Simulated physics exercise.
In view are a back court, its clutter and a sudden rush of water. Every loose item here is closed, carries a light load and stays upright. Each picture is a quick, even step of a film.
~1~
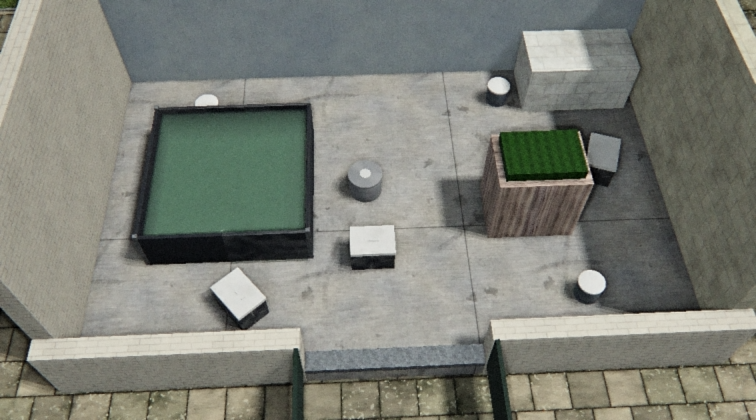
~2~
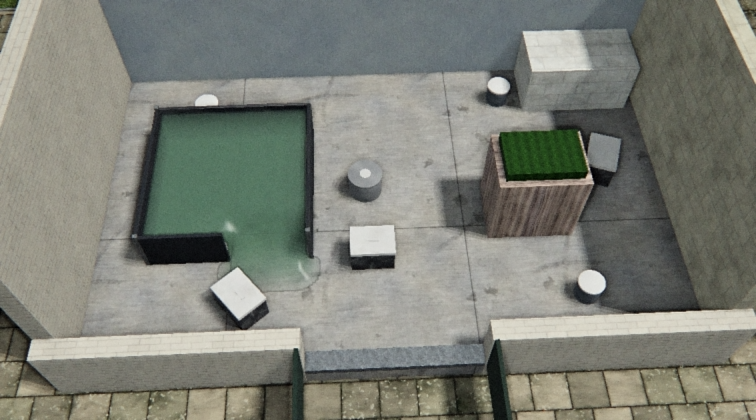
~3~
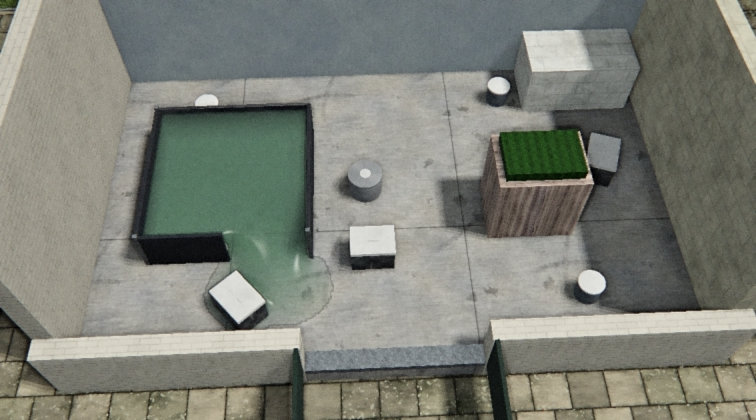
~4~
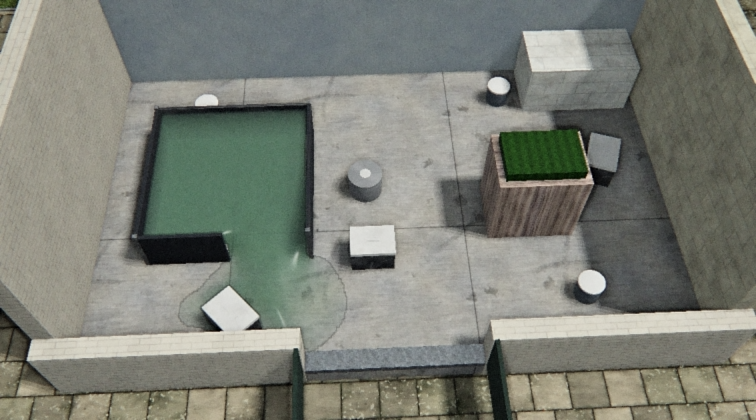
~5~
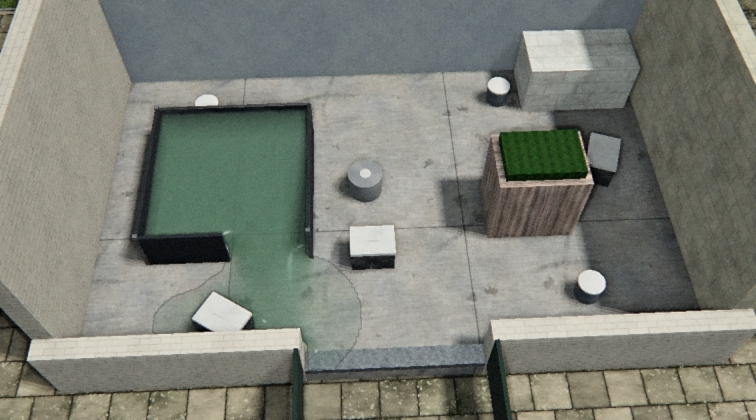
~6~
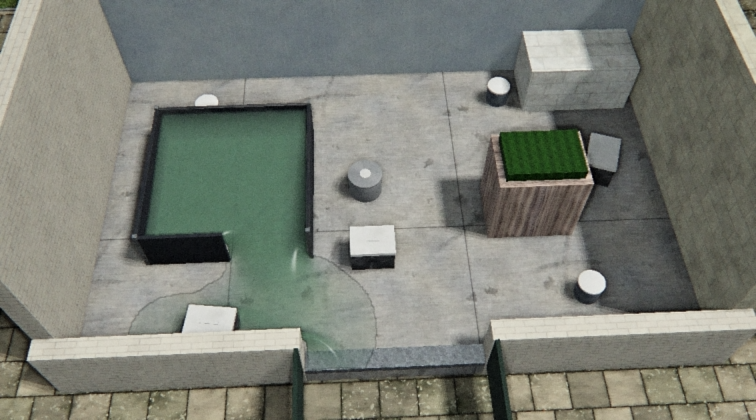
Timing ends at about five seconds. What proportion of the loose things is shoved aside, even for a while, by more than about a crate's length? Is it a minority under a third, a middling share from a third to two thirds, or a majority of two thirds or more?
Share shifted well: Low, below a third.
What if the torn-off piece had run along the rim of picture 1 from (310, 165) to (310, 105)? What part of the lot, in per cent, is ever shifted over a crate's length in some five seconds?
I make it 60 per cent.
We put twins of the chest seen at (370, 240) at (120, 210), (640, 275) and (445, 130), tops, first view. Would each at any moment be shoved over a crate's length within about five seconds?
First driven off; second falls short; third falls short.
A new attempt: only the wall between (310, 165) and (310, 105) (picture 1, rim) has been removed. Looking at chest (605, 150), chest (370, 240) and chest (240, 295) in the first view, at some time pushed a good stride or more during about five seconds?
Listed in turn, ends up that far off, never travels that far, never travels that far.
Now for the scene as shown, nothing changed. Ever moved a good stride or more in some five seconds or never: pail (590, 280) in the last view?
From what I can tell, carried that far.
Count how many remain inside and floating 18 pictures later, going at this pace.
The total here is 0.
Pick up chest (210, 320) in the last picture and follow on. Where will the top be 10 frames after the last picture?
About (101, 270).
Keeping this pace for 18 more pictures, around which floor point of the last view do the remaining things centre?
Roughly at (396, 177).
A moment on, 1 of 7 are well off their spots; 0 afloat.
Next, 1 of 7 are well off their spots; 0 afloat.
Later, 1 of 7 are well off their spots; 0 afloat.
In the end, 2 of 7 are well off their spots, and 2 have been at some point; 1 afloat.
